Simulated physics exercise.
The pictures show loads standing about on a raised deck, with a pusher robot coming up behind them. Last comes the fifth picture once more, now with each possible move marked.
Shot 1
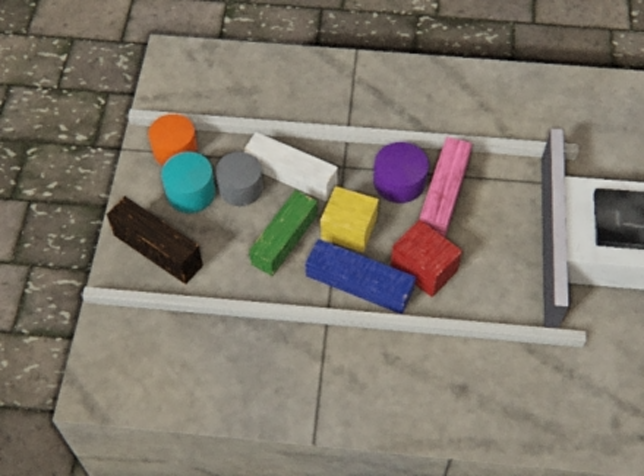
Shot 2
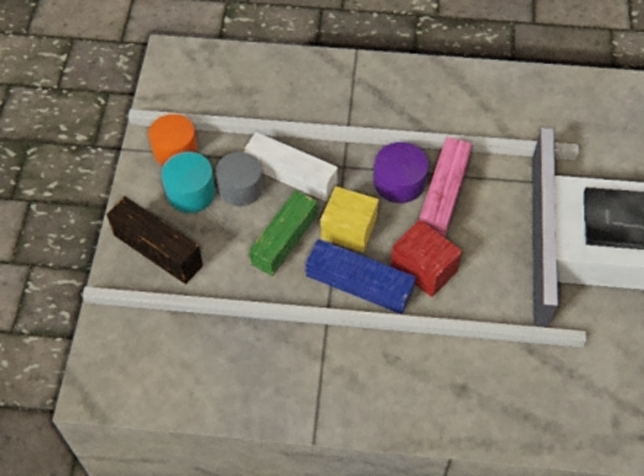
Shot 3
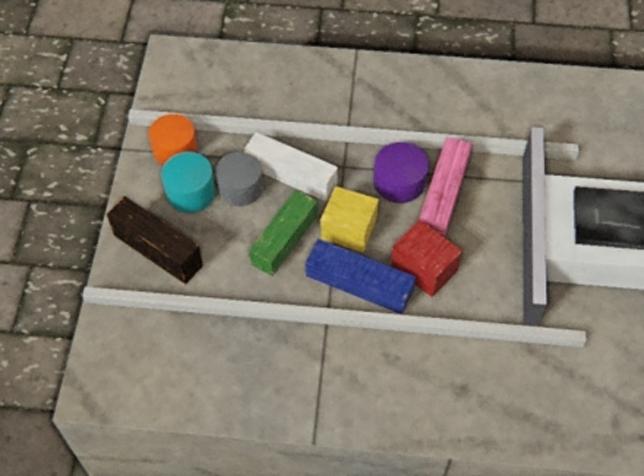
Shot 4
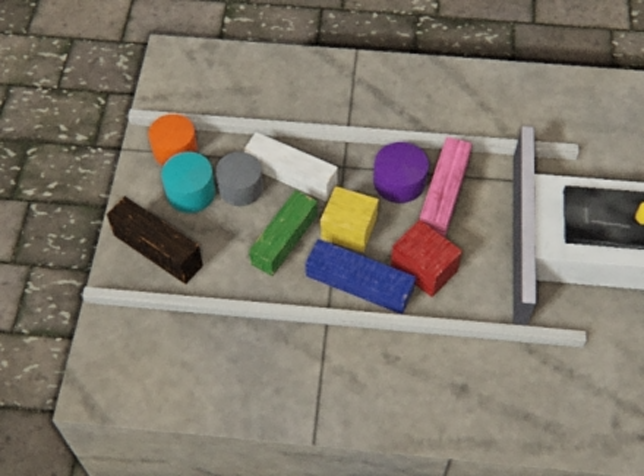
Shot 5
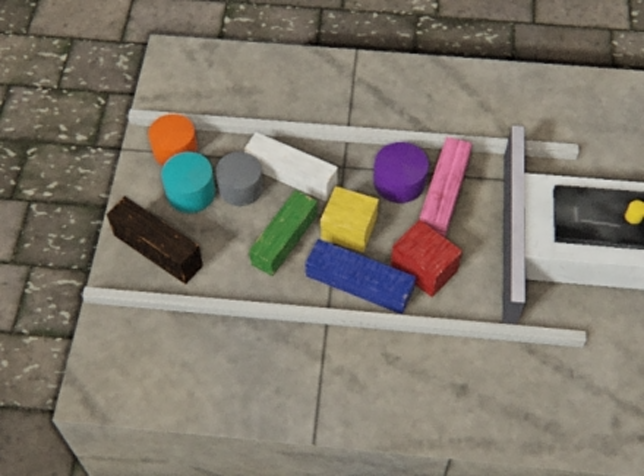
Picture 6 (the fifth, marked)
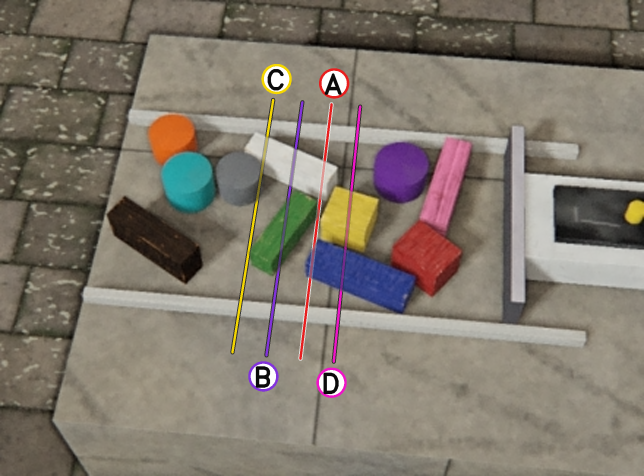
A white pusher with a flat grey blade crept slowly left between two pale rails on a stone deck, while the colourful blocks and round canisters in front of it stayed still, untouched.
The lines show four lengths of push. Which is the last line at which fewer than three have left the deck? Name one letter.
Up to line C.
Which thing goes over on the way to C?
It is the turquoise canister.
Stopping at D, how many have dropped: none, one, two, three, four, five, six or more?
By then, none.
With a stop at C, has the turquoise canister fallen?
Yes.
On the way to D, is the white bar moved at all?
By then, yes.
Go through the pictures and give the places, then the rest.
White bar (291, 167); red crate (426, 258); yellow crate (350, 219), in the first frame.
Robot (625, 218); turquoise canister (189, 182), in the second frame.
Robot (614, 217); orange canister (174, 141), in the third frame.
Robot (603, 216); grey canister (239, 179), in the fourth frame.
Robot (593, 215); blue bar (360, 276); green bar (284, 233); white bar (291, 167), in the fifth frame.
On the marked copy, A at (317, 222); B at (286, 219); C at (254, 216); D at (348, 224).
With C. Early on, robot (497, 207); blue bar (351, 283); purple canister (364, 170).
Further on, robot (402, 200); turquoise canister (159, 188); grey canister (207, 184).
At the end, robot (330, 194); turquoise canister over the edge; black bar (107, 231); one fallen.
As for the rest, A is within the limit but short; B is within the limit but short; D is within the limit but short.
